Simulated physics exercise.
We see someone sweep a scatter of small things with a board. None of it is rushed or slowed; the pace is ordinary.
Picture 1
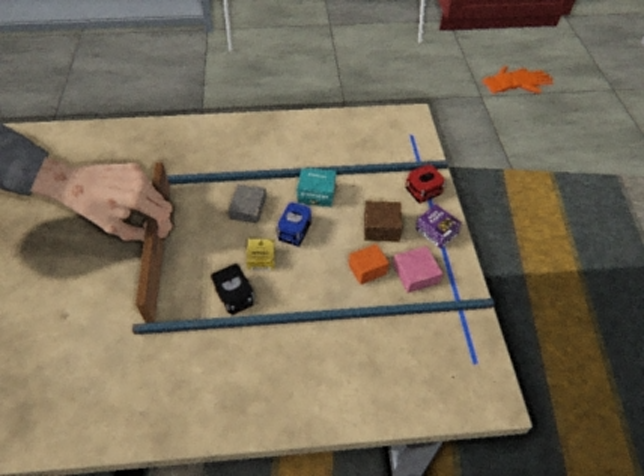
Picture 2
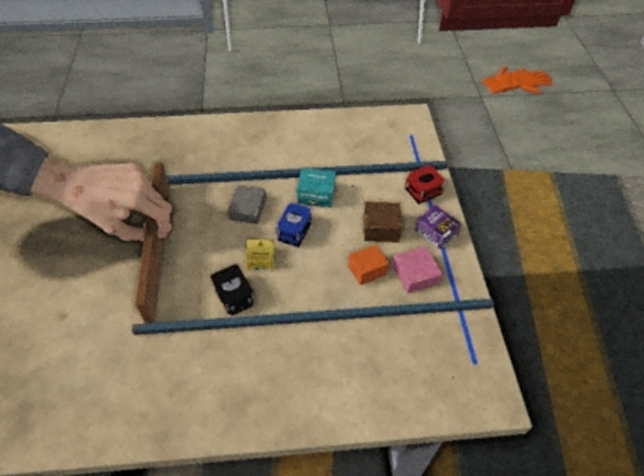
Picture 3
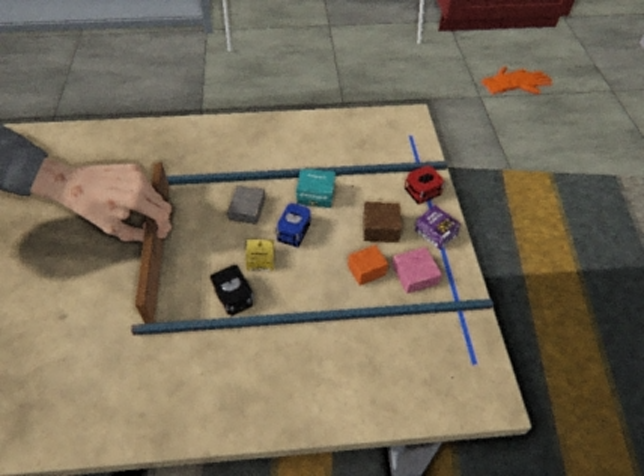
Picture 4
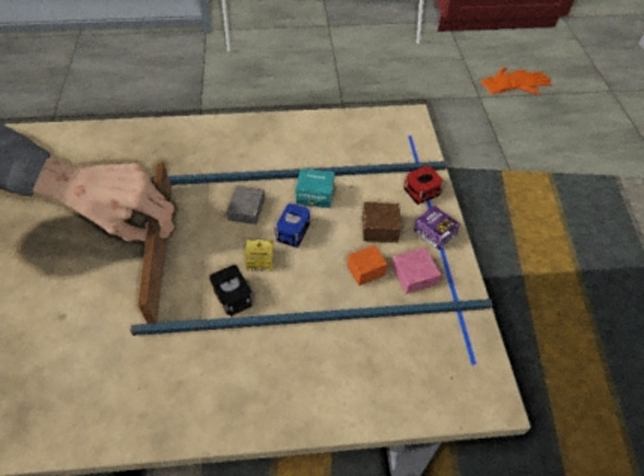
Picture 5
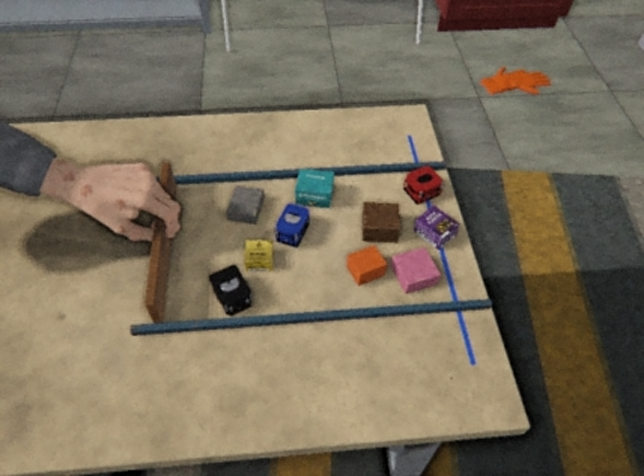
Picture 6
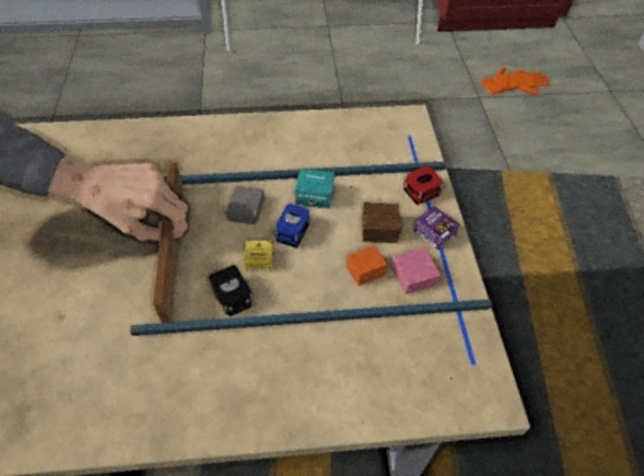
The video shows a hand holding a wooden board upright on a table between two rails, beside scattered small blocks and cases near a blue line; the board stays still at first, then slides slightly right while the objects remain in place.
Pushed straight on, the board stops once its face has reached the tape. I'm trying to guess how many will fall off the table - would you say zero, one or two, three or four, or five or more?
Pieces going over the end will number five at least.
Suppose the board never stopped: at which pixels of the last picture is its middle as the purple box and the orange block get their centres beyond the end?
When the purple box crosses, the middle is near (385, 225); when the orange block crosses, near (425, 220).
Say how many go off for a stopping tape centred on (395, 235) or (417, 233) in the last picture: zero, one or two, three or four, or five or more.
Count by try - one to two; 3 or 4.
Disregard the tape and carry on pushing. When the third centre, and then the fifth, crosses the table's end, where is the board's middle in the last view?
I'd say close to (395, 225), then close to (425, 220).
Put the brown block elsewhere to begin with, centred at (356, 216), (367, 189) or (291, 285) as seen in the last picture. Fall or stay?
Well, the brown block goes off the edge first, goes off the edge next, and goes off the edge last.
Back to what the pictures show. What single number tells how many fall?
Taken together, the number is 6.
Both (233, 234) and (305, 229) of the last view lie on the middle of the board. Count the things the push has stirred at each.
First position 2; second position 5.
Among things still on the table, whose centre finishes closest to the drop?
It is the blue case.
Soon after, none off yet; purple box at rest near (436, 227); red case at rest near (423, 185); pink block at rest near (415, 270).
Then, none off yet; purple box moved a little near (448, 230); red case moved a little near (432, 186); pink block moved about its own width near (443, 271).
At rest, the number that fall off is five or more; fallen, turquoise box, orange block, brown block, pink block, red case and purple box.
